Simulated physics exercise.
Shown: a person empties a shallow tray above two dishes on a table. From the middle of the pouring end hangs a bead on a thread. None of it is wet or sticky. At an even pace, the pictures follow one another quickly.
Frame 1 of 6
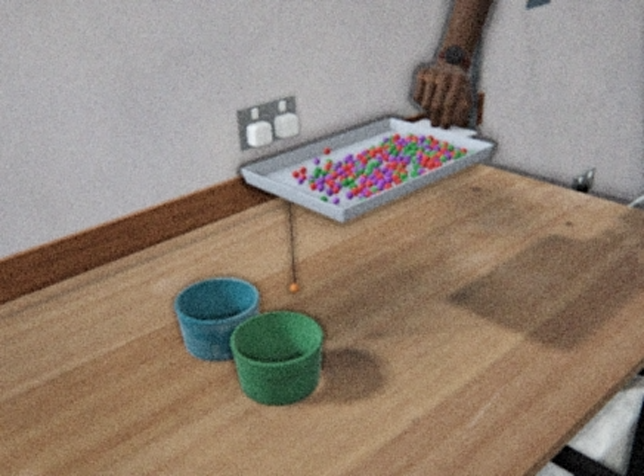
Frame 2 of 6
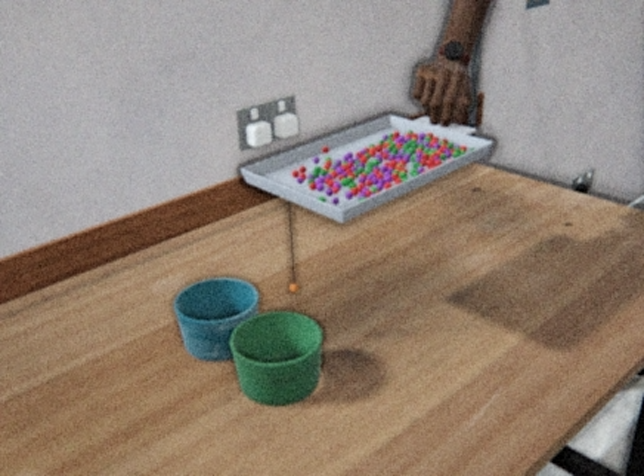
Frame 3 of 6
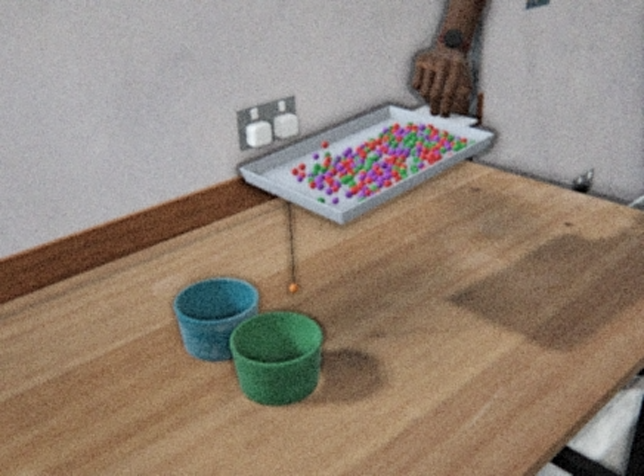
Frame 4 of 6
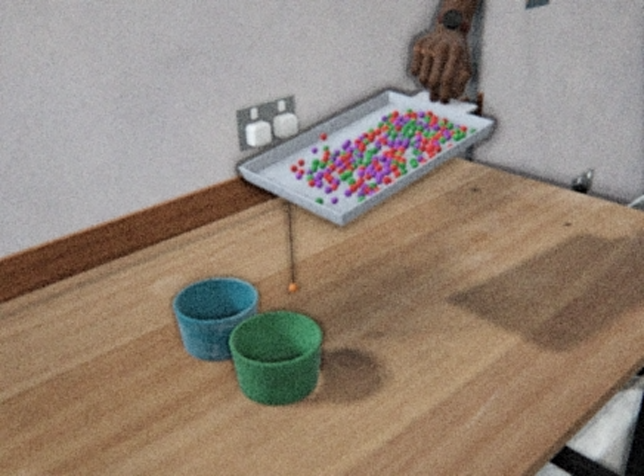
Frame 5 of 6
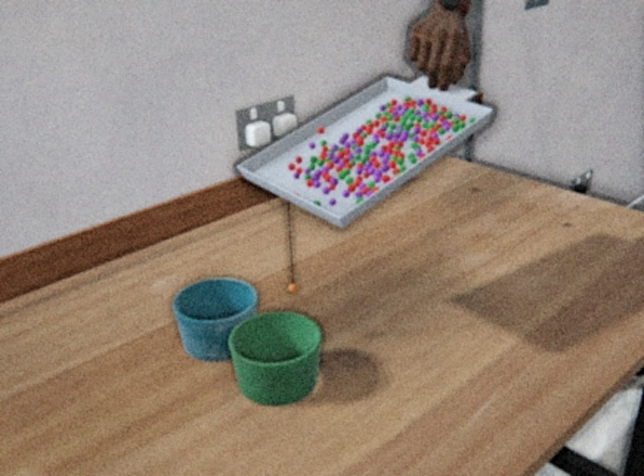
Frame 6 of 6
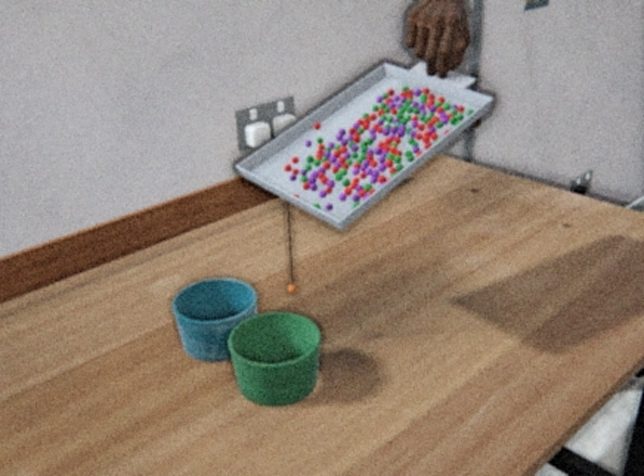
A hand steadily raises the far end of a tray of colourful beads above two dishes.
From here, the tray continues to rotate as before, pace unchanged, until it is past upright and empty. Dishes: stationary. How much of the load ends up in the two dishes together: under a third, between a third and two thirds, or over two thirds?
The dishes will hold one to two thirds of the load.
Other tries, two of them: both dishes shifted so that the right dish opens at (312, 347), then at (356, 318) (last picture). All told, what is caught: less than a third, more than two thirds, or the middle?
Try one: Over two thirds; try two: Below one third.
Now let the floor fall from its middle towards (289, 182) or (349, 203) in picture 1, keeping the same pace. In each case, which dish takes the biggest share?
The first tilt favours the left-side dish and the second favours the right-side dish.
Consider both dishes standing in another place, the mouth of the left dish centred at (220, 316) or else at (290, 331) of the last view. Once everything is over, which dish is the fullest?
The first layout gives the one at right, the second layout gives the one at left.
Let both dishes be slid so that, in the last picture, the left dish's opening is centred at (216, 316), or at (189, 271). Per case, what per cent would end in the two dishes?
30 %, then 0 %.
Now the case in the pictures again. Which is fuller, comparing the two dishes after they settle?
That turns out to be the right.
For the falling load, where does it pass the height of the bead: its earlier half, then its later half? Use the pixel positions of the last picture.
The first part at (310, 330); the rest at (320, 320).
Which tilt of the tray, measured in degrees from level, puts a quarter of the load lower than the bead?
Reading: Some 70°.
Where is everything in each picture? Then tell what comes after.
In the first picture, corners of the pouring end (247, 169) and (343, 207), level; middle of the load (388, 167), round plastic beads; left dish (186, 332); right dish (244, 374); bead on its thread (295, 288).
In the second picture, corners of the pouring end (246, 169) and (342, 208), level; middle of the load (387, 166).
In the third picture, corners of the pouring end (245, 168) and (342, 210), tipped barely, lowest at the right corner; middle of the load (387, 161).
In the fourth picture, corners of the pouring end (244, 167) and (341, 212), tipped a little, lowest at the right corner; middle of the load (386, 154).
In the fifth picture, corners of the pouring end (243, 166) and (340, 214), tipped a little, lowest at the right corner; middle of the load (384, 148).
In the sixth picture, corners of the pouring end (242, 166) and (339, 217), tipped clearly, lowest at the right corner; middle of the load (381, 145), almost all on the move; left dish (183, 332); right dish (241, 375).
Just after the last frame, tray tipped steeply; roughly two thirds on the tray; about a tenth in the right dish; just a few outside both; roughly a quarter in the air.
A moment on, tray tipped right over; just a few on the tray; roughly half in the right dish; roughly a third outside both; about a tenth in the air.
Further on, tray tipped past a quarter turn; roughly half in the right dish; roughly half outside both.
When it is over, tray tipped past a quarter turn; roughly half in the right dish; not one in the left dish; roughly half outside both.
